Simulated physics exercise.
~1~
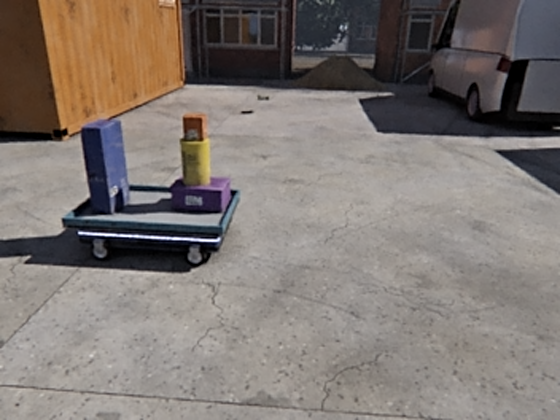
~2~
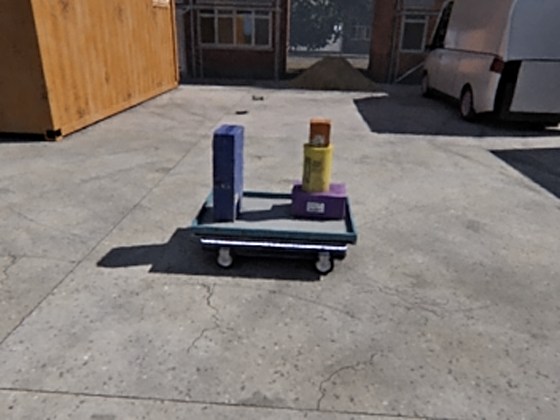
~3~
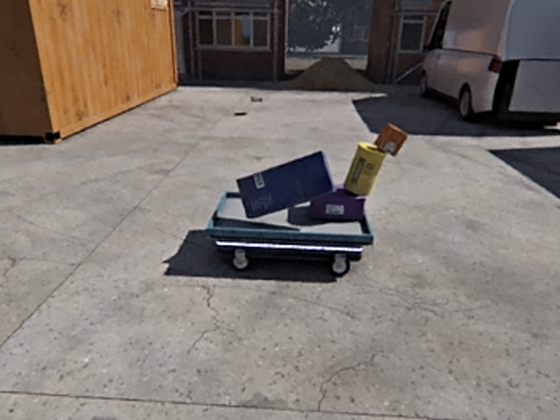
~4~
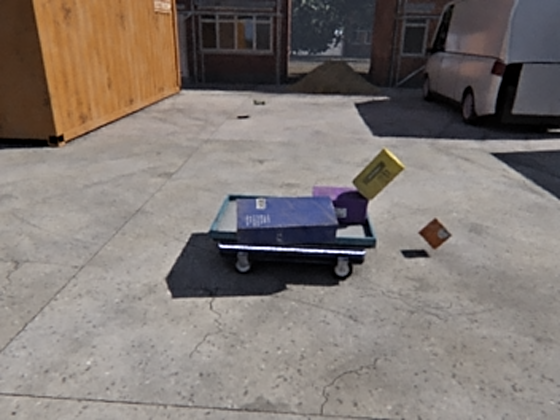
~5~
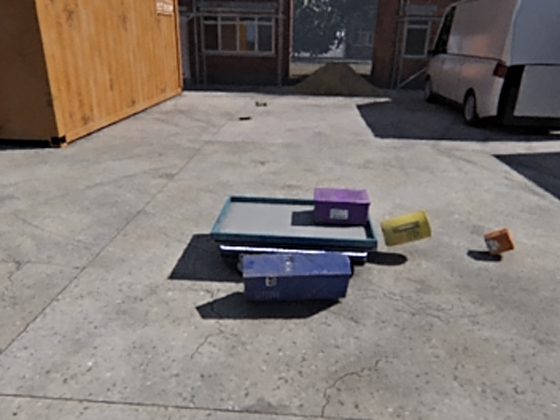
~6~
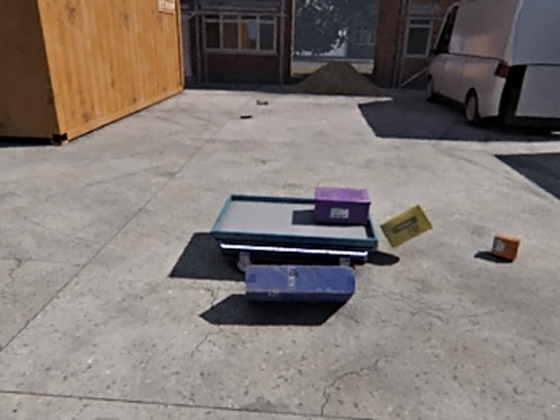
In a sunlit paved yard with a wooden structure on the left and a white van on the right, a low cart carries a tall blue box and a stack of orange, yellow and purple items. The cart rolls right and comes to a stop. The blue box topples toward the stack as the orange and yellow pieces tip right. The orange one drops to the ground first, and the yellow one follows over the cart's right end. The blue box, now on its side, falls off the near edge. Only the purple one remains aboard, the others lying around the cart.
